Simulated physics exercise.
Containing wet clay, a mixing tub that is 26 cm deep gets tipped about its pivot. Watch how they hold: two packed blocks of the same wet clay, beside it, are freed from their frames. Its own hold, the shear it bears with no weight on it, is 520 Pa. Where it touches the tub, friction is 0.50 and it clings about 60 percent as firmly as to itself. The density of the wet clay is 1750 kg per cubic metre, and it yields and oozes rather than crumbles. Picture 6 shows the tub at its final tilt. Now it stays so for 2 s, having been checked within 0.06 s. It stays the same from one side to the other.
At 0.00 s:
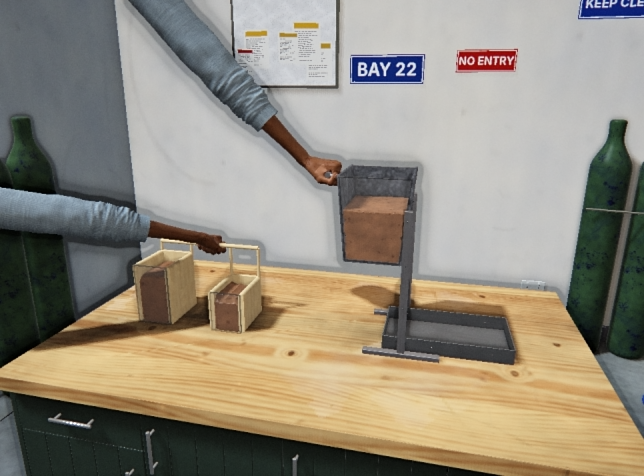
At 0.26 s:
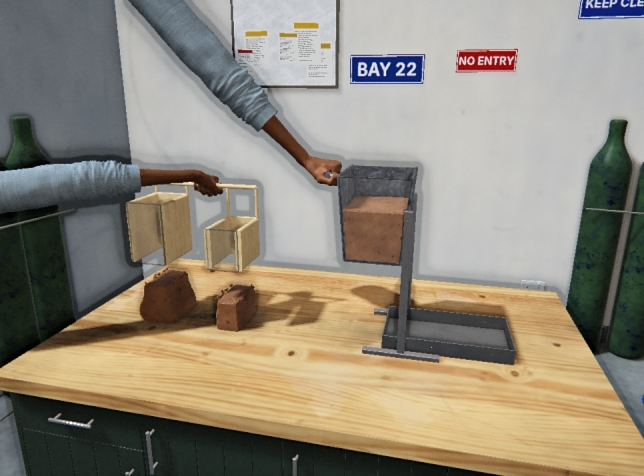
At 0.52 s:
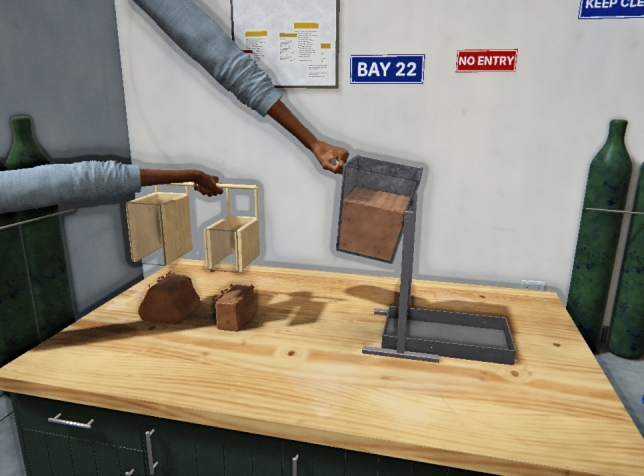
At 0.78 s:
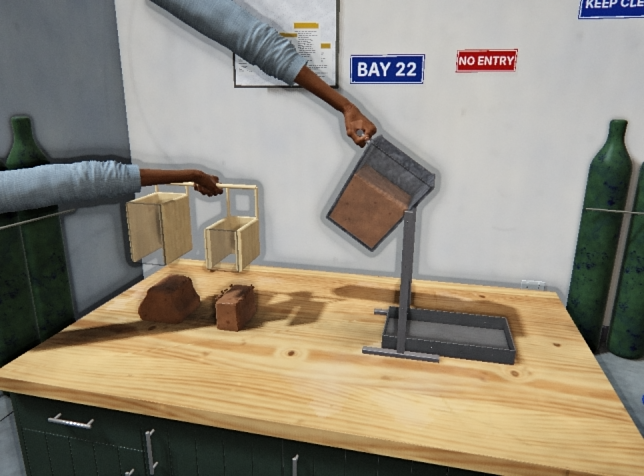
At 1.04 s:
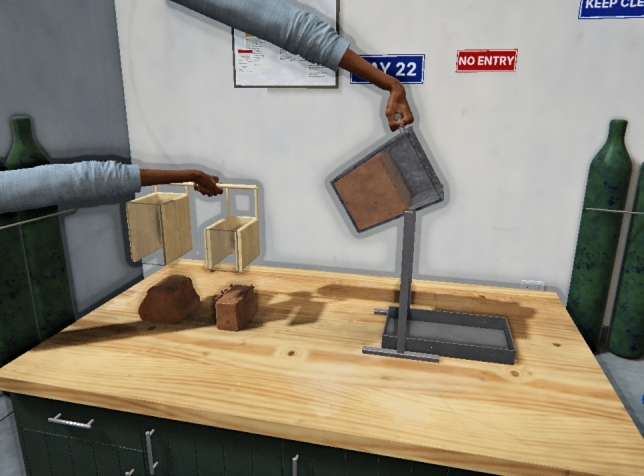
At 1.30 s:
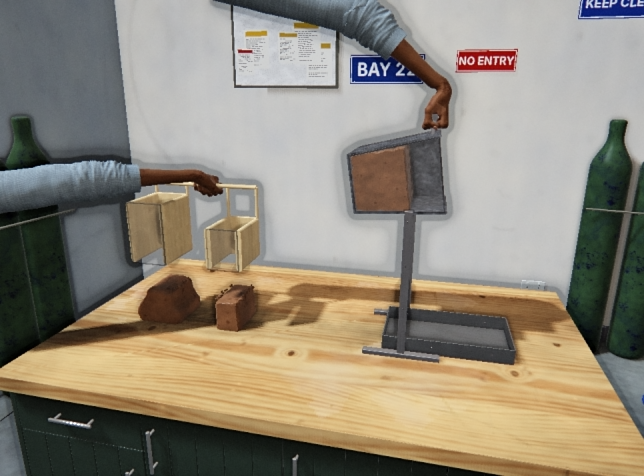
A grey tub of reddish-brown clay stands on a post above a tray on a pale wooden workbench, seen from a fixed, slightly raised view before a white wall with signs. Green cylinders flank the bench, and two blocks of similar clay sit at left in wooden moulds. One hand lifts the moulds clear, the larger block slumping slightly, then another steadily tilts the tub clockwise onto its side.
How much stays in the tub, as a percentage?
100 %.
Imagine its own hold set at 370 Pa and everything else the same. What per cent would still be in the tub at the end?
I'd say around 100 percent.
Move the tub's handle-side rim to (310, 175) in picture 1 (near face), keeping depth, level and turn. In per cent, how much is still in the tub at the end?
Some 75 per cent, I reckon.
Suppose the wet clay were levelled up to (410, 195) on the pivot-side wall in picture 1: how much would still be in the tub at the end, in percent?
About 100 %.
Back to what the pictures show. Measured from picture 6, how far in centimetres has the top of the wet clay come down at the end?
3 cm or so.
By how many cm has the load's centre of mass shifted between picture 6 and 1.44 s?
Around 1 centimetres.
After 1.44 s, the tub is at 82 degrees and holds 100 %.
After 1.61 s, the tub is at 82 degrees and holds 100 %.
After 1.78 s, the tub is at 82 degrees and holds 100 %.
After 1.95 s, the tub is at 82 degrees and holds 100 %.
After 3.30 s, at the end, the tub is at 82 degrees and holds 100 %.
